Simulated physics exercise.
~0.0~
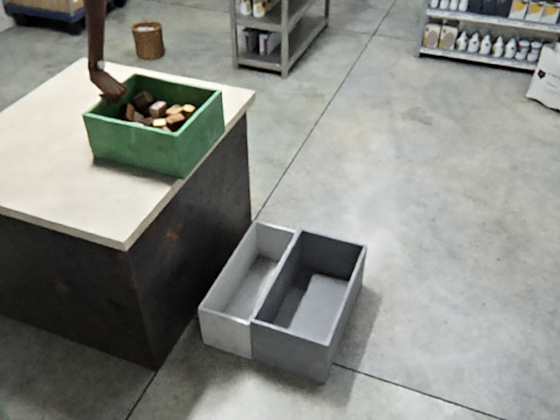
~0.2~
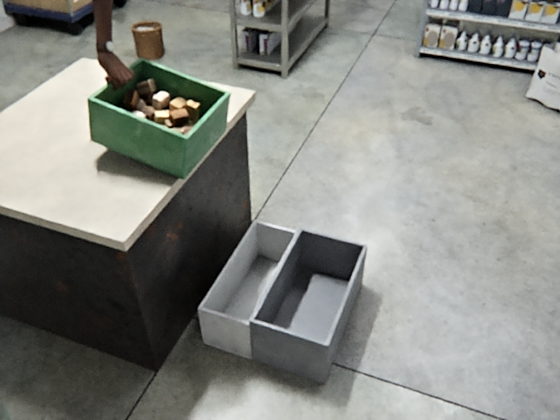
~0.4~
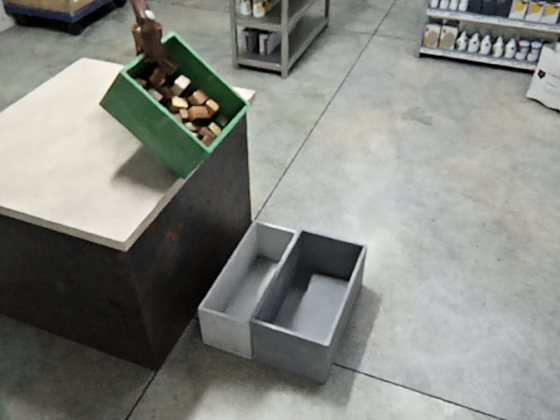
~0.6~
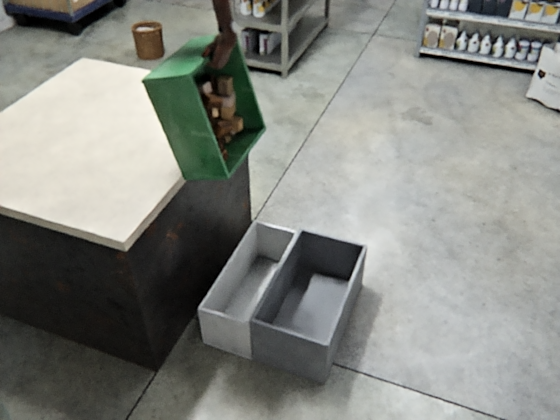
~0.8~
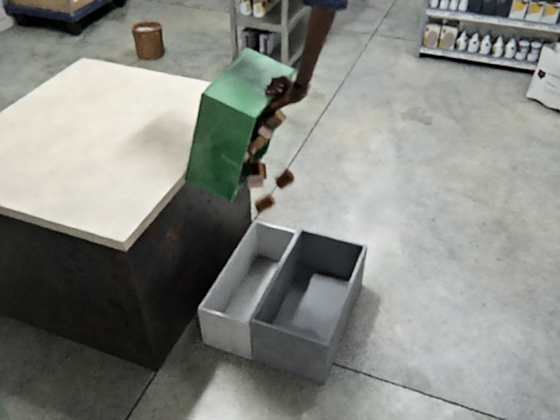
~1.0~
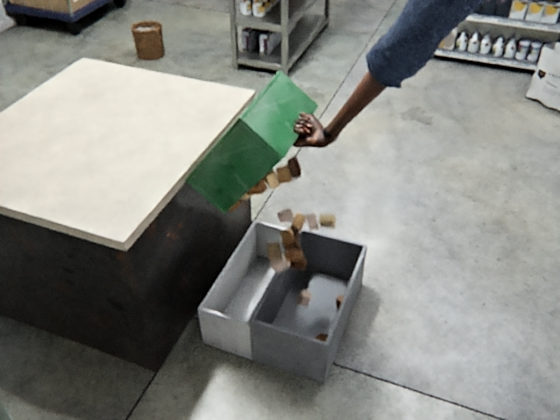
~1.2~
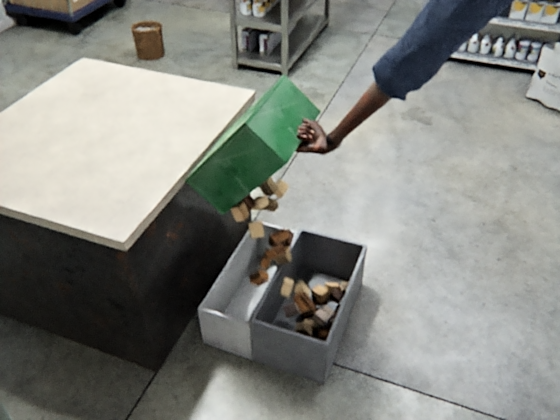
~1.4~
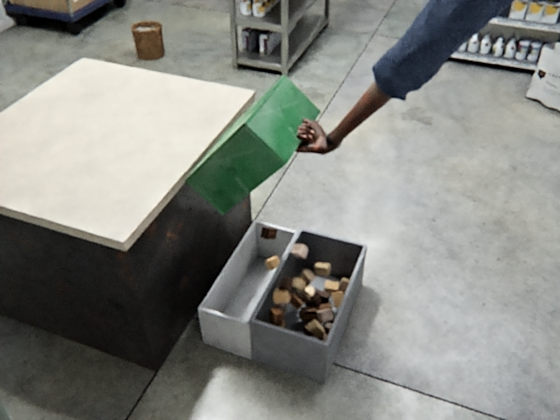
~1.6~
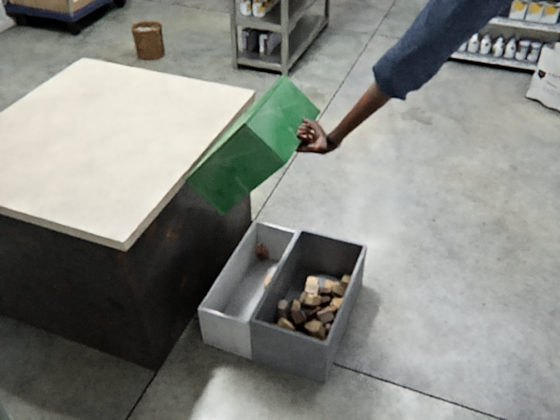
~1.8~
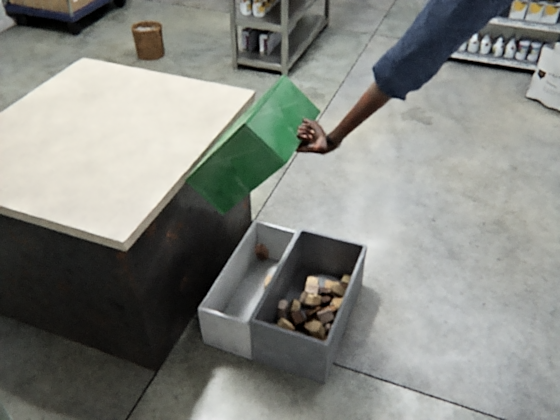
A hand tipped a green box of small wooden blocks over the edge of a bench, spilling them toward two open containers on the floor, and most landed in the darker grey trough while a couple ended up in the paler bin beside it.
